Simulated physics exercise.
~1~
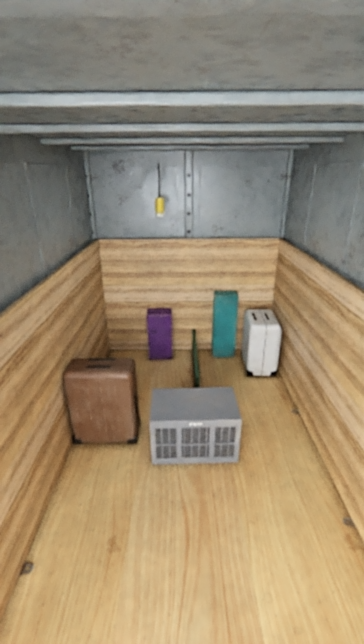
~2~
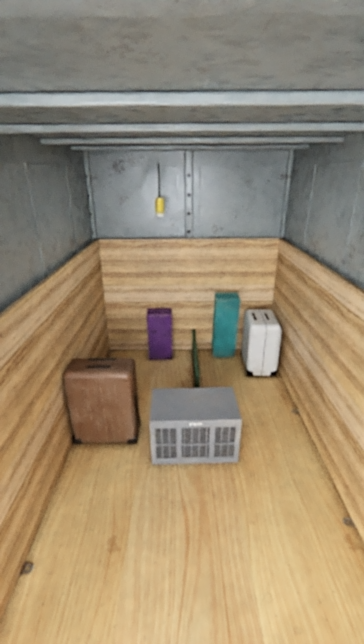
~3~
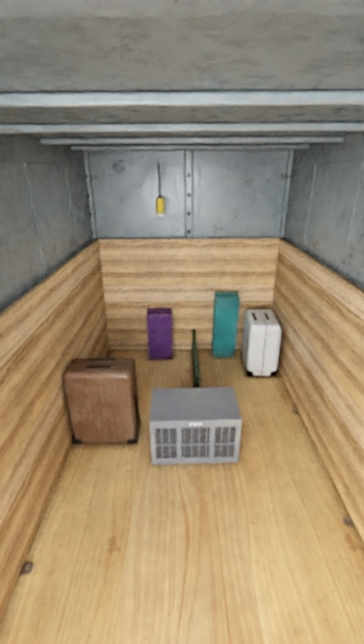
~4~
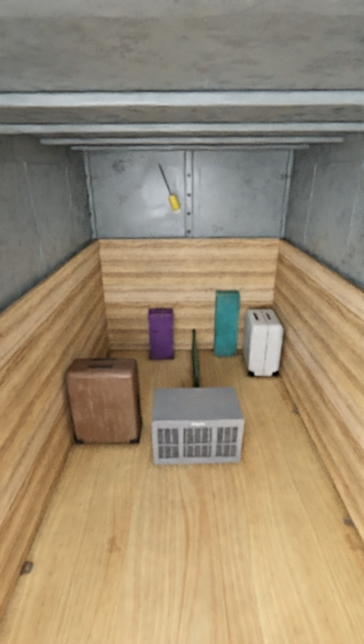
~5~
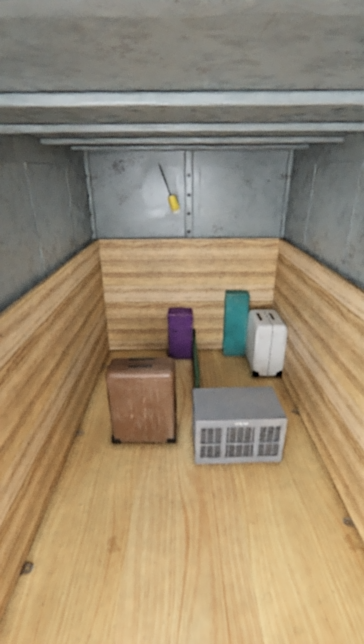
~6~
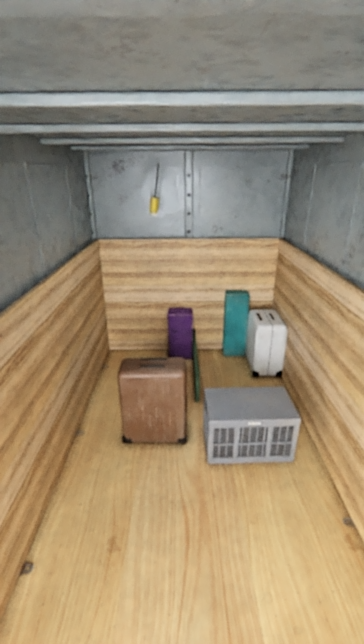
In a van's load bay, loose cases and boxes slide right and stay upright.
